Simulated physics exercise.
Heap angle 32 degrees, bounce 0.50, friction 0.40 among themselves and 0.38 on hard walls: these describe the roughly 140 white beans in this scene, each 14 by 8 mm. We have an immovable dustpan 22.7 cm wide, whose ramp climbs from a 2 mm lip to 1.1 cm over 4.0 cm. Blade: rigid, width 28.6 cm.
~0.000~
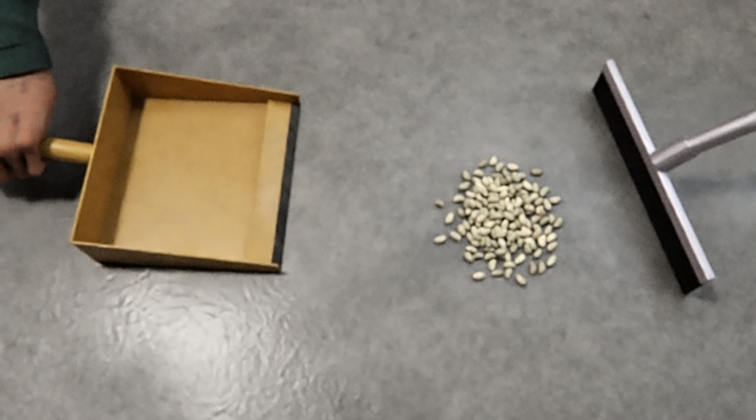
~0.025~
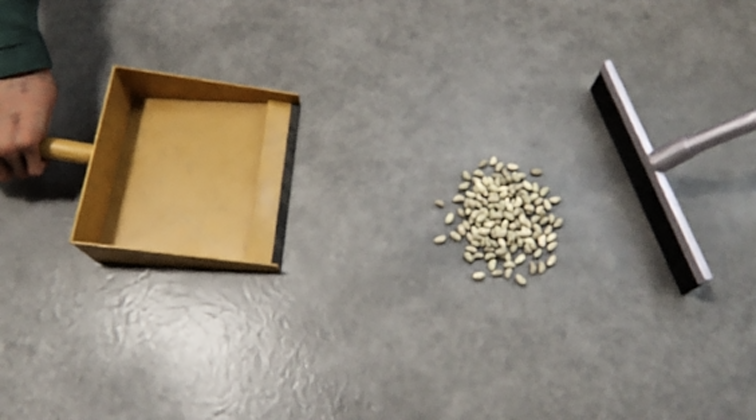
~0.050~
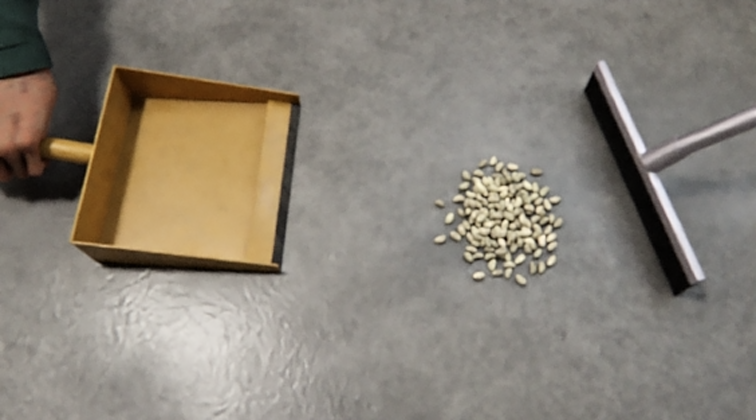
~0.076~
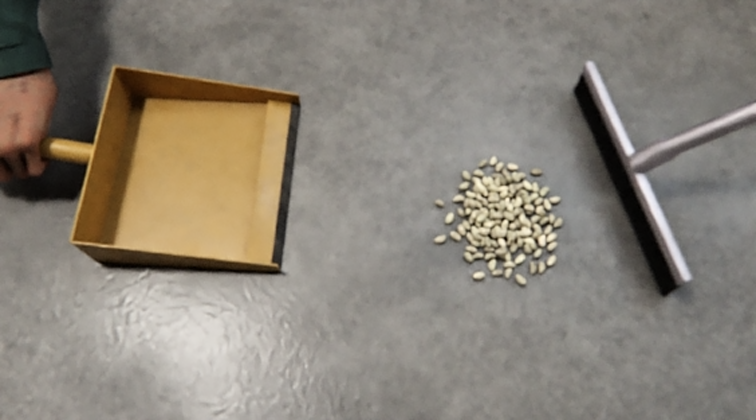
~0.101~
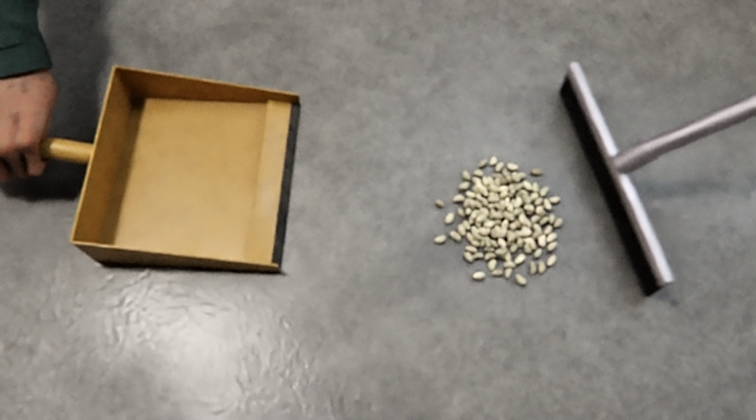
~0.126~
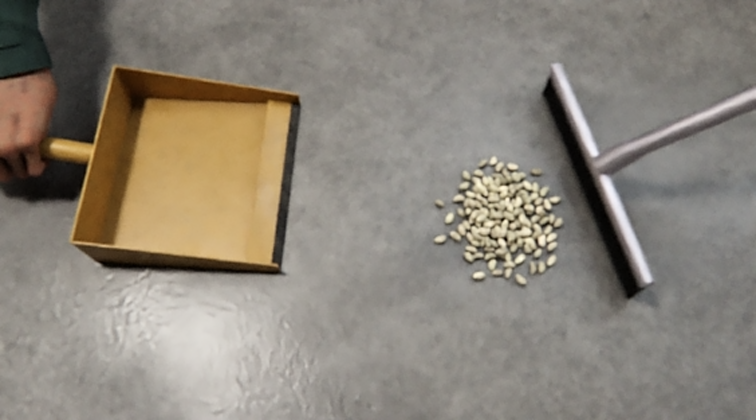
A squeegee-like tool with a pale metal bar, black blade edge and slanting handle slides a short way leftward across a grey floor seen from above, starting slowly and then moving faster. At the left, a hand in a dark green sleeve holds a yellowish-brown dustpan still by its handle. Between them, a loose heap of whitish beans remains undisturbed, and the camera stays fixed.
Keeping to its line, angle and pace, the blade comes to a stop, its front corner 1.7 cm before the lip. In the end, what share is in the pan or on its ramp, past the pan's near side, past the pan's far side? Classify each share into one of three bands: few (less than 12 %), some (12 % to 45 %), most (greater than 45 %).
Classification: Pan - some, near side - some, far side - few.
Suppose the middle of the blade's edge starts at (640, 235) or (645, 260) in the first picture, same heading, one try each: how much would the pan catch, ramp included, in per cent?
Estimates: 25 percent and 25 percent.
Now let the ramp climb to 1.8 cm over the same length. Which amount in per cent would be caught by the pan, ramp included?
Estimate with the new ramp: Some 20 in a hundred.
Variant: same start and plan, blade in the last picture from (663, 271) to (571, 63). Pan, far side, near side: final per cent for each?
Final per cent - pan 0, far 0, near 20.
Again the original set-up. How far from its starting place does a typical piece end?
Near 26 cm.
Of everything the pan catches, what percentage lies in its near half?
Share: Approx. 90 %.
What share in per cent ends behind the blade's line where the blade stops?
Some 0 percent of it.
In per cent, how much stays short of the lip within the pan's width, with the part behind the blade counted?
Share: Roughly 45 percent.
Then, at 0.30 s, middle of the blade 21 cm from the lip; 0 % over the lip, far side 0 %, near side 10 %.
After 0.42 s, middle of the blade 11 cm from the lip; 0 % over the lip, far side 0 %, near side 25 %.
After 0.67 s, middle of the blade 6 cm from the lip; 25 % over the lip, far side 0 %, near side 35 %.
At rest (2.8 s), pan 20 %, near side 35 %, far side 0 %, in front of the lip or behind the blade 45 %.
